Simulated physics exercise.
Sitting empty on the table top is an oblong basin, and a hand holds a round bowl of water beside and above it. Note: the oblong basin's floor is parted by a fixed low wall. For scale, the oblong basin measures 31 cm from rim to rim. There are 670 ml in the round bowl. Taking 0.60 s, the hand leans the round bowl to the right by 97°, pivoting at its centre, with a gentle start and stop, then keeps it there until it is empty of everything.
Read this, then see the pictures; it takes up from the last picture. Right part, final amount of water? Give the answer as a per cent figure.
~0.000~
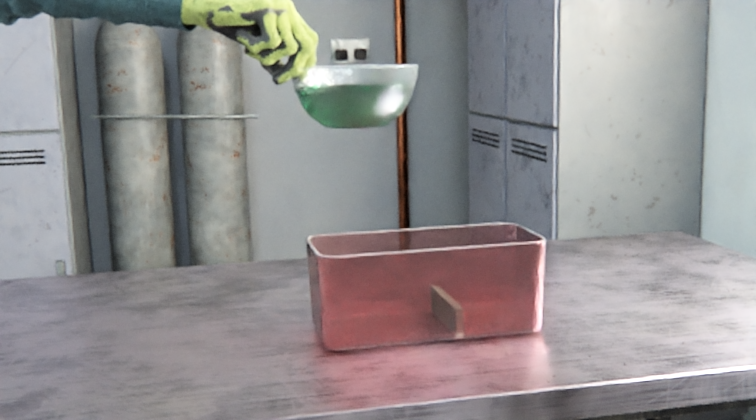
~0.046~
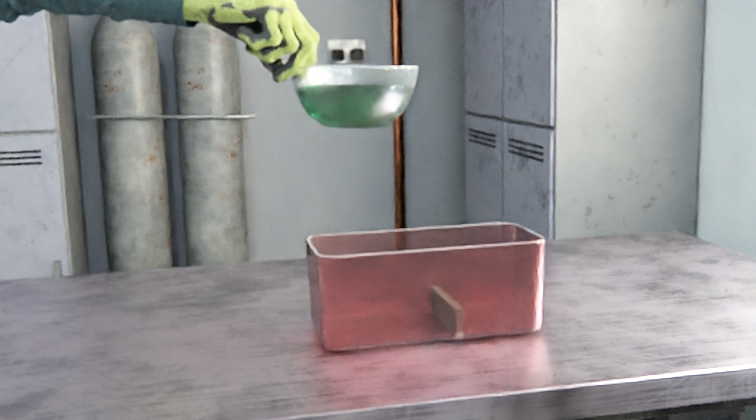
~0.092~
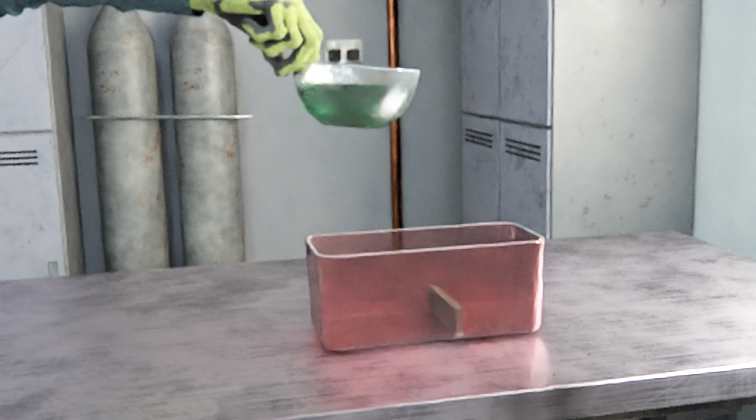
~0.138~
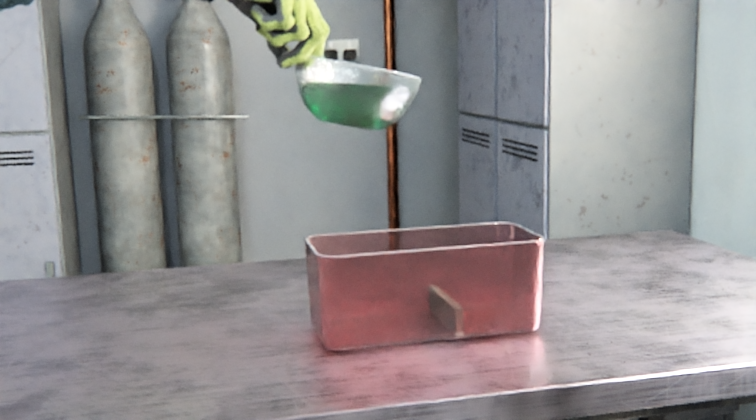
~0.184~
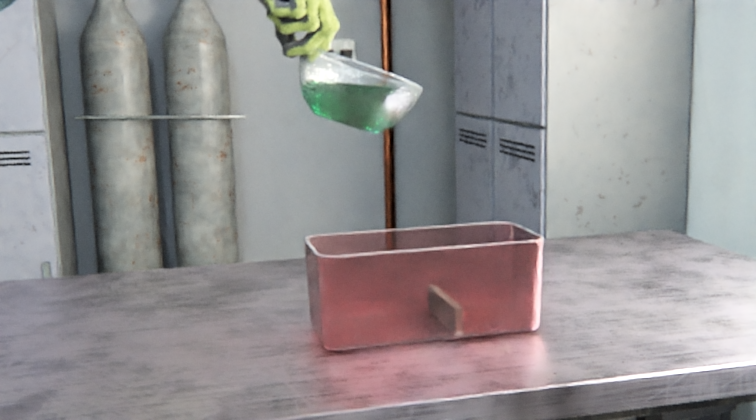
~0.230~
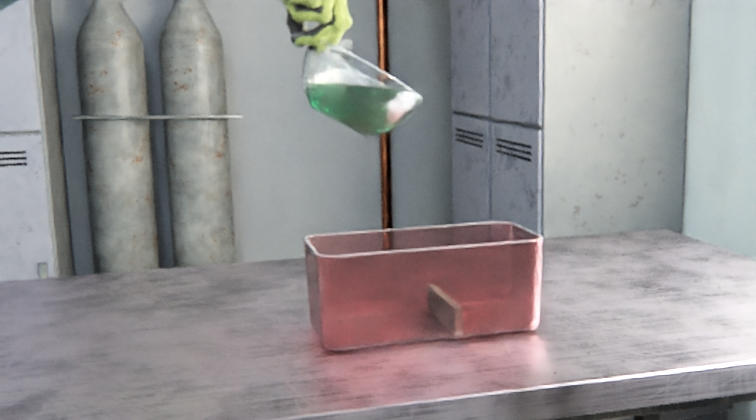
53 per cent.
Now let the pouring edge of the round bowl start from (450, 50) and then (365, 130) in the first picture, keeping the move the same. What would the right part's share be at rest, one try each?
Result: 65 per cent, then 20 per cent.
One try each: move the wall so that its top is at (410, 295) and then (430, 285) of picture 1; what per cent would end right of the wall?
I'd say 85 percent on the first go, 80 percent on the next.
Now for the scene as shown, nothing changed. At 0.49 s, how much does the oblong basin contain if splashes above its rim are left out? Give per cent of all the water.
I'd put it near 18 percent.
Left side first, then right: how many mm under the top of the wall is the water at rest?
For the left, around 24 mm; for the right, around 14 mm.
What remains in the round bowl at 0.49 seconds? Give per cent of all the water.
About 20 percent.
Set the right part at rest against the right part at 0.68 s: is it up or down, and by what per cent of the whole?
Change: Decrease, about 14.
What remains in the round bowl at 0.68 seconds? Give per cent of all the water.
1 %.
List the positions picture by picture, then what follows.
In the first picture, tilt 0°; pouring edge (415, 67); surface from (297, 86) to (410, 83); the oblong basin's rim runs from (312, 248) to (530, 233); the wall's top is at (446, 298).
In the second picture, tilt 1°; pouring edge (415, 68); surface from (297, 86) to (409, 83).
In the third picture, tilt 6°; pouring edge (416, 73); surface from (298, 84) to (410, 85).
In the fourth picture, tilt 12°; pouring edge (418, 80); surface from (300, 83) to (411, 88).
In the fifth picture, tilt 21°; pouring edge (418, 90); surface from (303, 82) to (414, 90).
In the sixth picture, tilt 31°; pouring edge (417, 102); surface from (305, 84) to (413, 92); 1 per cent is over the edge.
Then, 0.49 s in, the tilt is 89° and 20 per cent is still to pour, 0 is left of the wall and 18 right of it.
Then, 0.68 s in, the tilt is 97° and 1 per cent is still to pour, 20 is left of the wall and 67 right of it.
Then, 0.88 s in, the tilt is 97° and 0 per cent is still to pour, 38 is left of the wall and 59 right of it.
Then, 1.10 s in, the tilt is 97° and 0 per cent is still to pour, 44 is left of the wall and 54 right of it.
Finally, 45 per cent lies left of the wall, 53 right of it and 2 outside.
